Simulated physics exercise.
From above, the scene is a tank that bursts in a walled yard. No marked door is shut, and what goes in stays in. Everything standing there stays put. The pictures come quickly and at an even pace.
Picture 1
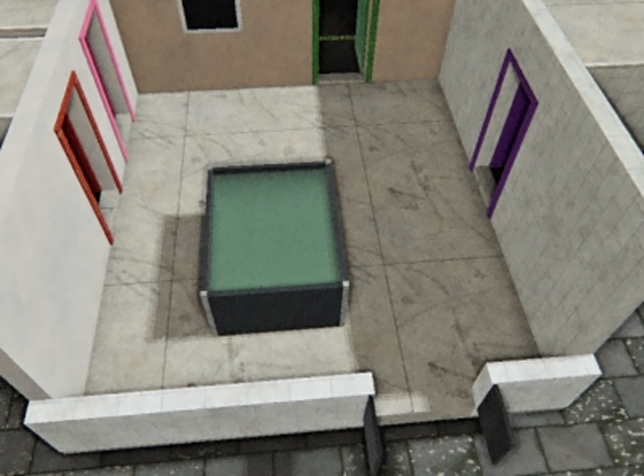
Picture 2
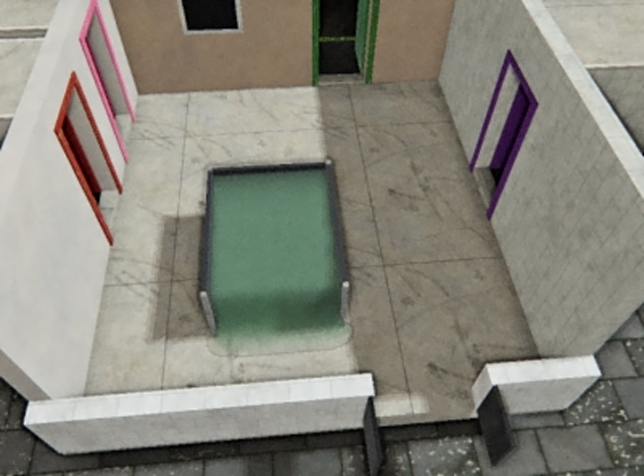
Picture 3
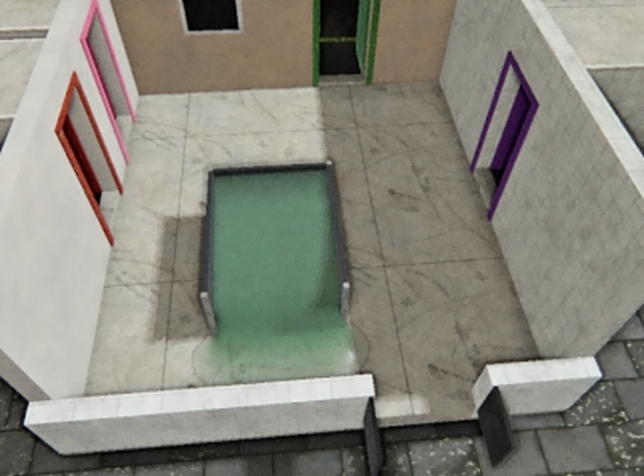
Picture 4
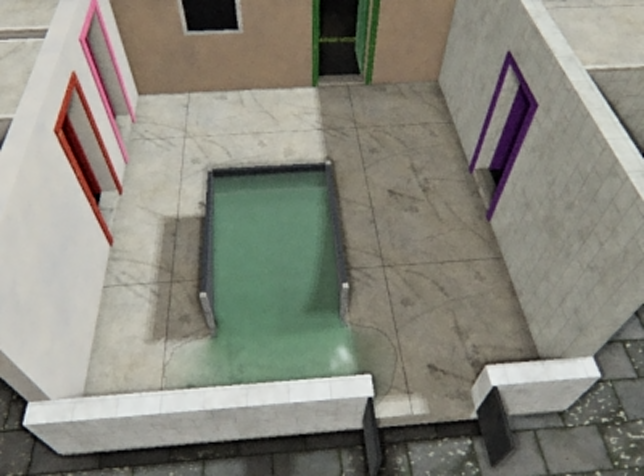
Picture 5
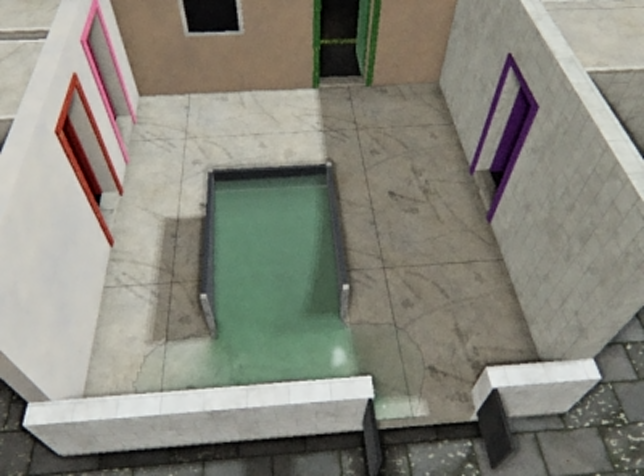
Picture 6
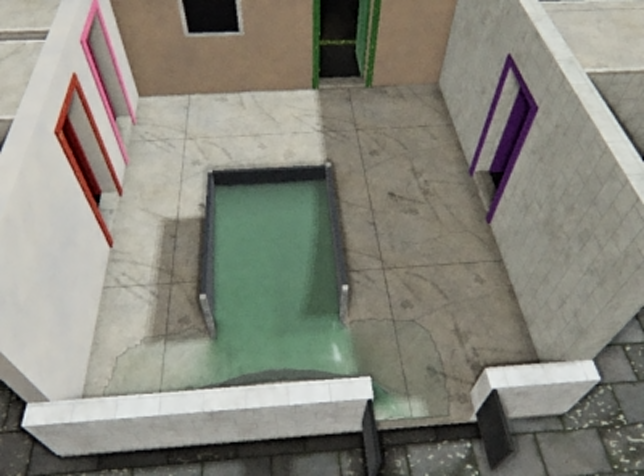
Green water bursting from the front of a dark-walled tank, spreading across the yard floor to the low wall and its gap.
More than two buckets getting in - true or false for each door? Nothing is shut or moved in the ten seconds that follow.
Green door: True; red door: False; purple door: False; pink door: False.
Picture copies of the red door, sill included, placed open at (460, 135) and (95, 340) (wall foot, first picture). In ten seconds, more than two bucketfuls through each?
Going in the given order, they come out within bounds and over the limit.
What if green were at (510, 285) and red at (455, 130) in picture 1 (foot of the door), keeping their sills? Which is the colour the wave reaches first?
First: The green door.
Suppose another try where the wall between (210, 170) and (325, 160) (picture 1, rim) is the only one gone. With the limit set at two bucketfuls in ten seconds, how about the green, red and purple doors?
Taking them in turn, the green door crosses the line, the red door comes up short, the purple door comes up short.
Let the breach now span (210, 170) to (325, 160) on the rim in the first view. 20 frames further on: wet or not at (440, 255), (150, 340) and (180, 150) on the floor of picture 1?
The first point is spared, the second spared, the third soaked.
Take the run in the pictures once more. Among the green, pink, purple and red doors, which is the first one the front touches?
My pick for first is the red door.
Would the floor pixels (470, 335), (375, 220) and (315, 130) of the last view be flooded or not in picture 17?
Result, as listed: Wetted / not wetted / not wetted.
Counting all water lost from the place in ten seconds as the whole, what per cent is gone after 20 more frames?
Close to 55 per cent.
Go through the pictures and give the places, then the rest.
The first picture shows the tank at (273, 226) is whole and still.
In the second picture, the front is at (349, 328), out from the gap at (278, 317).
In the third picture, the front is at (362, 353), out from the gap at (279, 319).
In the fourth picture, water pours out at (278, 320) and has run to a hidden place.
In the fifth picture, water pours out at (278, 322) and has run to a hidden place.
In the sixth picture, water pours out at (278, 323) and has run to a hidden place.
A moment on, water covers 20 % of the floor; the green door not reached, the red door not reached, the purple door not reached, the pink door not reached.
Next, water covers 35 % of the floor; the green door not reached, the red door wet at the sill, nothing in, the purple door not reached, the pink door not reached.
Then, water covers 70 % of the floor; the green door not reached, the red door wet at the sill, nothing in, the purple door wet at the sill, nothing in, the pink door wet at the sill, nothing in.
Later, water covers 95 % of the floor; the green door over two buckets in, the red door wet at the sill, nothing in, the purple door wet at the sill, nothing in, the pink door wet at the sill, nothing in.
In the end, water covers 100 % of the floor; the green door over two buckets in, the red door under two buckets in, the purple door wet at the sill, nothing in, the pink door wet at the sill, nothing in.
